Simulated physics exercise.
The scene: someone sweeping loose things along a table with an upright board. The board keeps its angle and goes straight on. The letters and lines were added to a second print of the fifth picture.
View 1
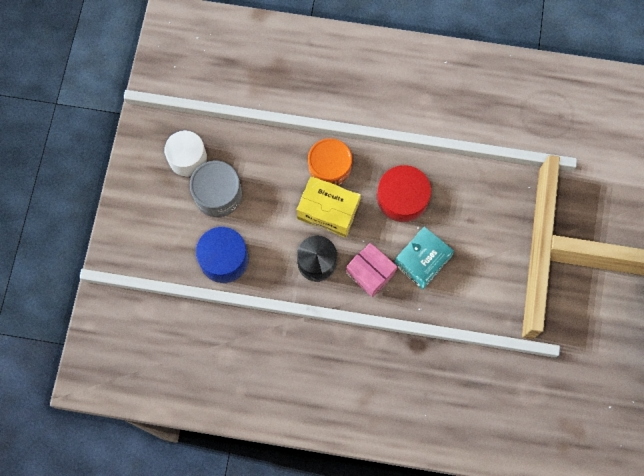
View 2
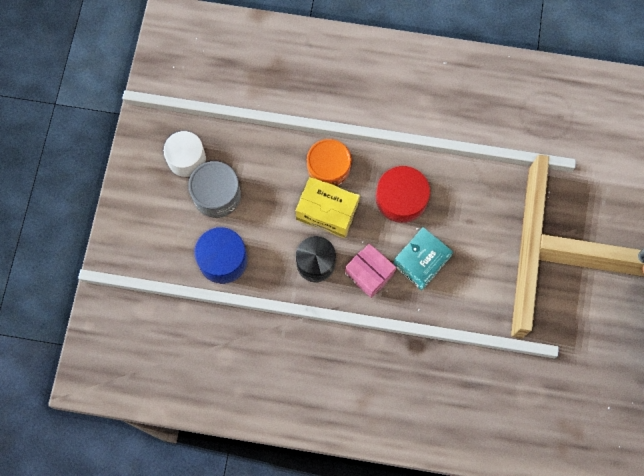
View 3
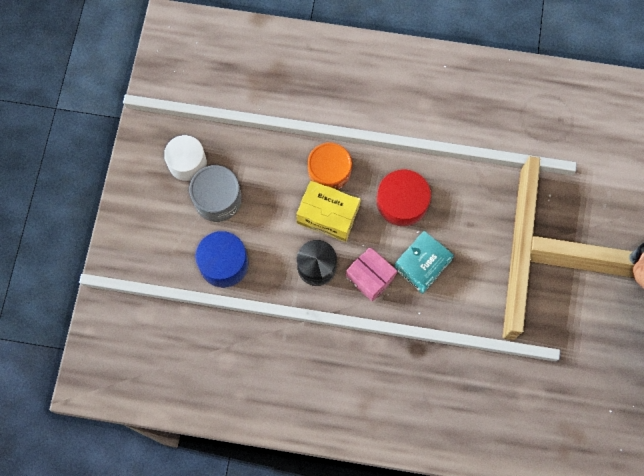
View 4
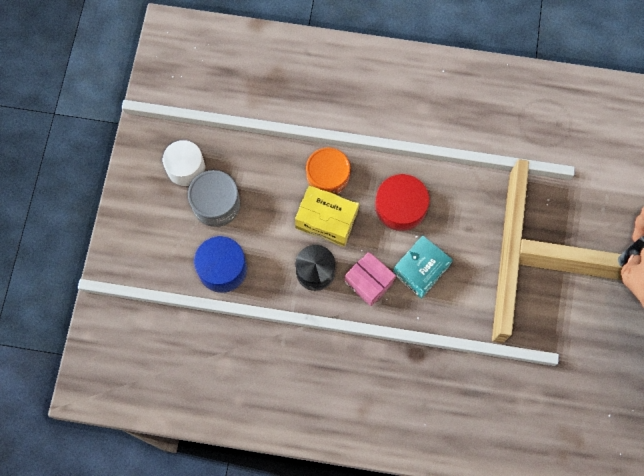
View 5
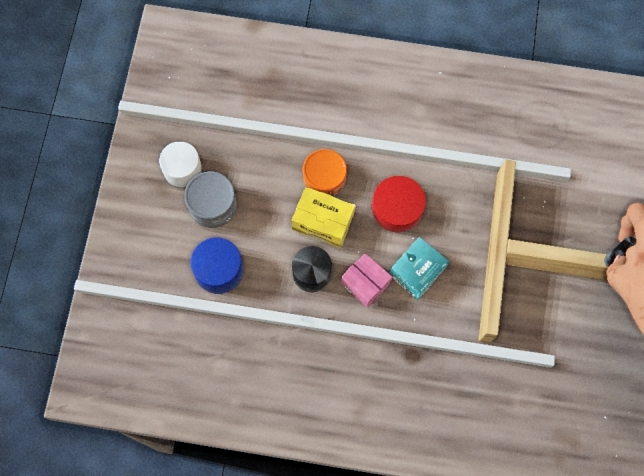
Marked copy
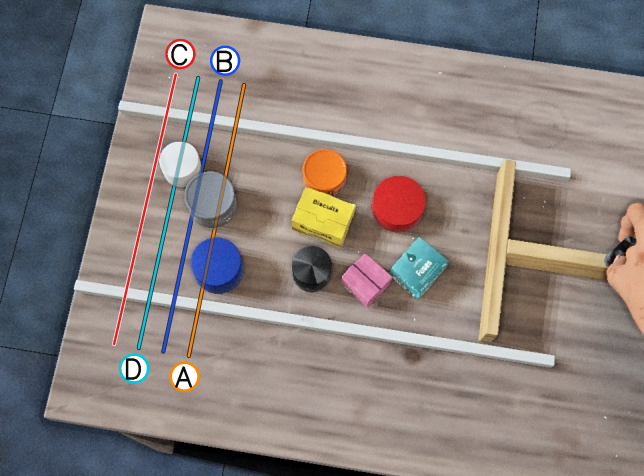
Wooden T-shaped board sliding slowly left between two pale rails, a hand coming into view on its handle, colourful containers sitting untouched.
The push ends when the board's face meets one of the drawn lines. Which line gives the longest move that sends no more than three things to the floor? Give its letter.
No farther than D.
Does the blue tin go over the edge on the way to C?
Yes.
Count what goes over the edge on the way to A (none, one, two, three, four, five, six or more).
The count is none.
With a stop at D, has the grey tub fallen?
By then, yes.
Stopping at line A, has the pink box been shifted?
Yes.
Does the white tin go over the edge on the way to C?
Yes.
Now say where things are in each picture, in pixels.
The first frame shows yellow packet (328, 207); orange jar (330, 163); grey tub (216, 190).
The second frame shows board (535, 240); pink box (370, 271).
The third frame shows board (527, 241); red tin (404, 198).
The fourth frame shows board (515, 244); white tin (184, 163).
The fifth frame shows board (502, 245); yellow packet (323, 218); orange jar (325, 173); grey tub (211, 200).
On the marked copy, A at (218, 214); B at (193, 210); C at (146, 203); D at (170, 207).
Taking D. A third of the way, board (381, 226); orange jar (314, 168); pink box (347, 284).
Two thirds of the way, board (261, 207); grey tub (135, 206); white tin (174, 165).
When it is over, board (169, 193); grey tub over the edge; blue tin over the edge; three fallen.
As for the rest, A is within the limit but short; B is within the limit but short; C drops six.
